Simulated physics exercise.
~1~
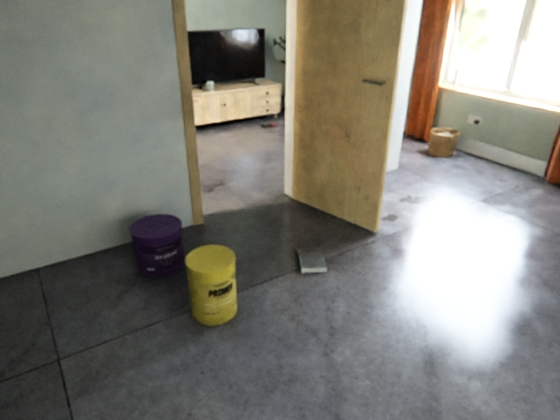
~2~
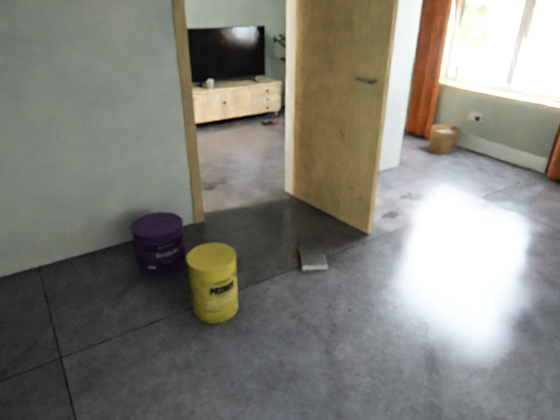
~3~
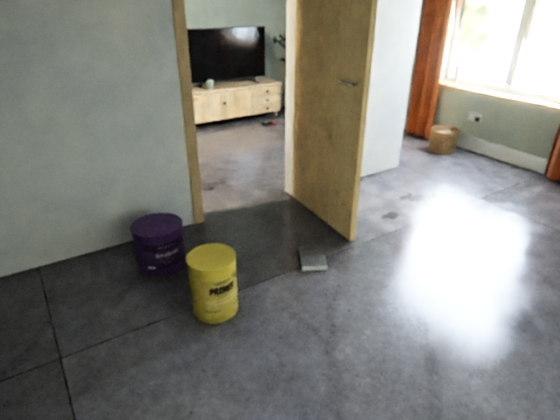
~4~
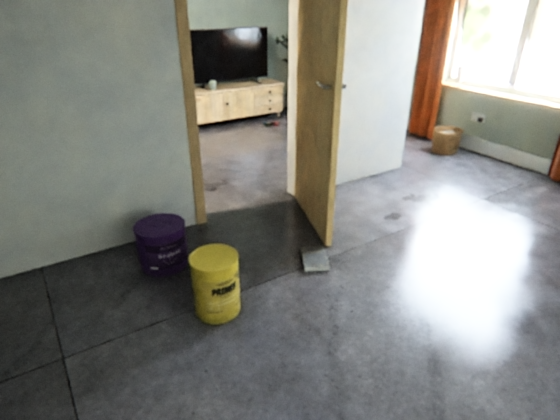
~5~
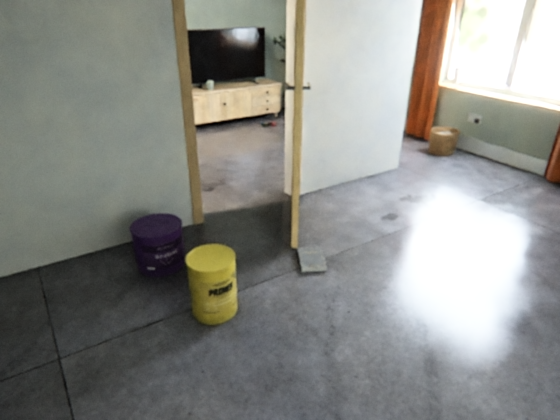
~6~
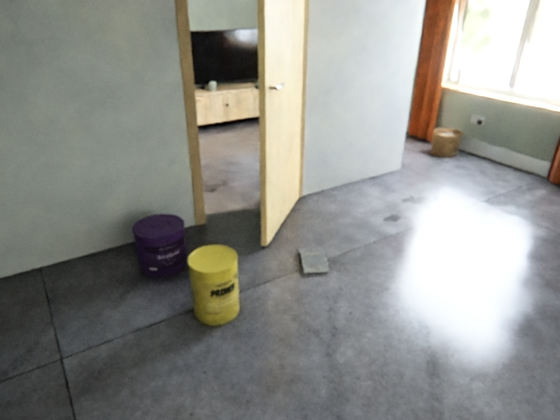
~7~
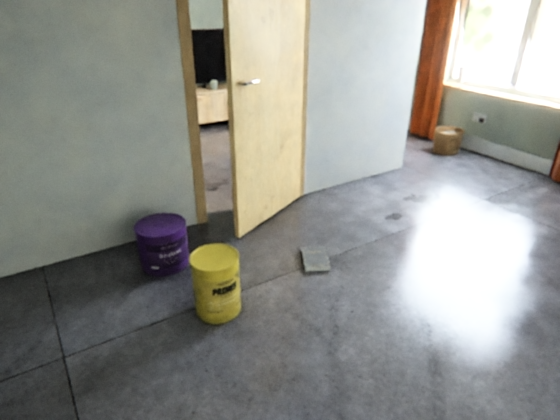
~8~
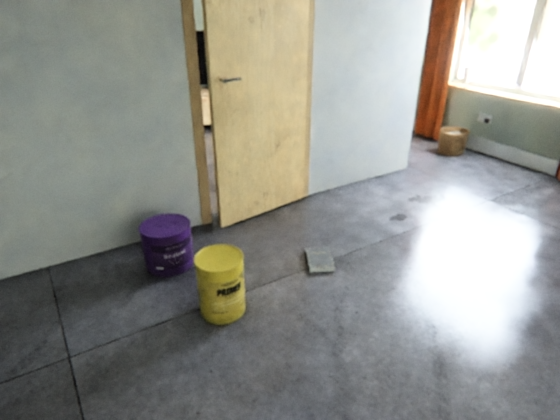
A room with pale walls and a dark, glossy floor is seen from slightly above through a gently swaying camera, with a bright window at the right. A light wooden door stands wide open, showing a television on a low cabinet in the room beyond. Purple and yellow pails sit left of the doorway, and a flat grey object lies on the floor near the door. With nobody in view, the door swings leftward, turns edge-on, then steadily covers the opening. It ends almost shut, a narrow gap showing at its left edge, the pails and grey object undisturbed.
